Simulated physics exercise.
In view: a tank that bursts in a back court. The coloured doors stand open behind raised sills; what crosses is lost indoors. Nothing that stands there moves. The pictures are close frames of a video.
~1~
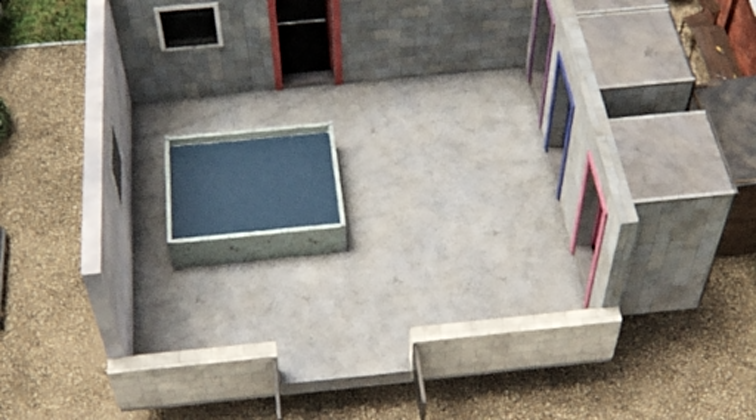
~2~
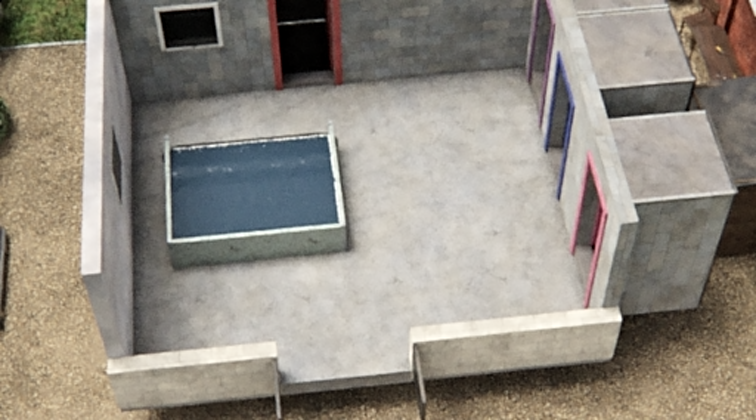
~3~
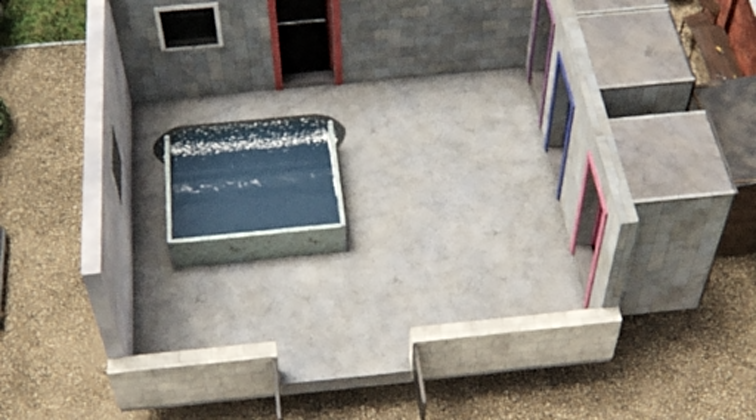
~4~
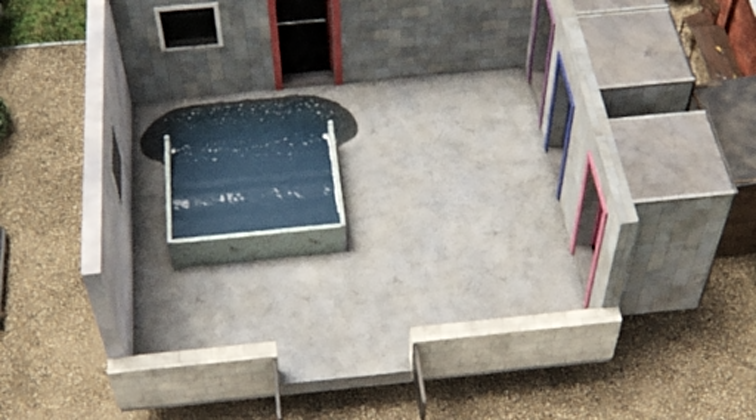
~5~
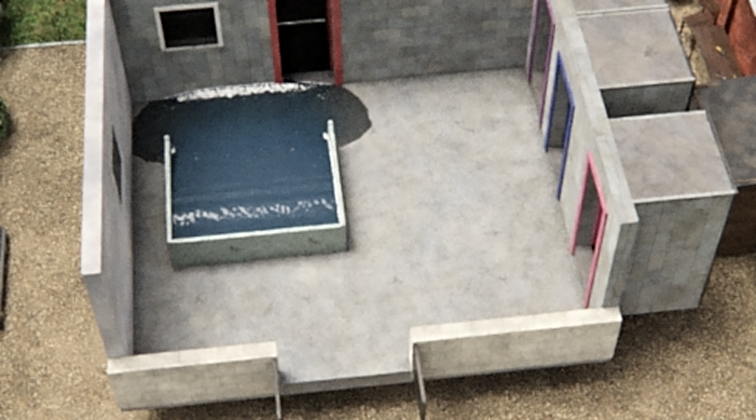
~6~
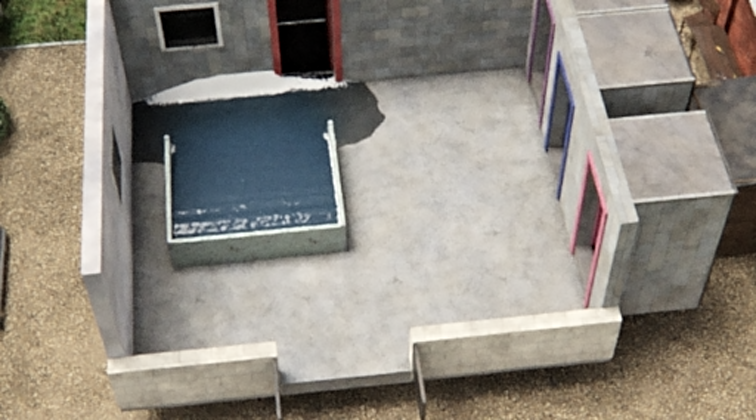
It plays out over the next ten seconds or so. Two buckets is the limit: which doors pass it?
The purple door admits no more than that; the blue door admits no more than that; the red door lets in a lot; the pink door admits no more than that.
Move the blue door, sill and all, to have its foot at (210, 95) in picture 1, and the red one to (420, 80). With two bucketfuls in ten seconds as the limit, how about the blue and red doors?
Then: Blue goes over; red keeps below it.
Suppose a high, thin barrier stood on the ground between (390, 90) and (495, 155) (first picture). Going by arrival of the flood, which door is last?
It is the door marked pink.
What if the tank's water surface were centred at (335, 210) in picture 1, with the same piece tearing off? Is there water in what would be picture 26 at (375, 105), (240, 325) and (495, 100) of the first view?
In turn: Awash, clear, wet.
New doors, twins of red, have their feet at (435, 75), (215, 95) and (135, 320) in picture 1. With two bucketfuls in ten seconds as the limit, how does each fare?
One after the other: Keeps below it, goes over, takes less.
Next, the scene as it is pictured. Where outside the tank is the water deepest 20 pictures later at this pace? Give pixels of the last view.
I would point to (135, 384).
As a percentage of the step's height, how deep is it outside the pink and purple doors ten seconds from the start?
Near 40 and 30 in a hundred.
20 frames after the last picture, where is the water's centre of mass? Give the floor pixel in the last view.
Near (271, 164).
A moment on, water covers 20 % of the floor; the purple door not reached, the blue door not reached, the red door over two buckets in, the pink door not reached.
Next, water covers 30 % of the floor; the purple door not reached, the blue door not reached, the red door far over two buckets in, the pink door not reached.
Then, water covers 50 % of the floor; the purple door wet at the sill, nothing in, the blue door wet at the sill, nothing in, the red door far over two buckets in, the pink door not reached.
Later, water covers 85 % of the floor; the purple door wet at the sill, nothing in, the blue door wet at the sill, nothing in, the red door far over two buckets in, the pink door wet at the sill, nothing in.
In the end, water covers 95 % of the floor; the purple door wet at the sill, nothing in, the blue door wet at the sill, nothing in, the red door far over two buckets in, the pink door wet at the sill, nothing in.
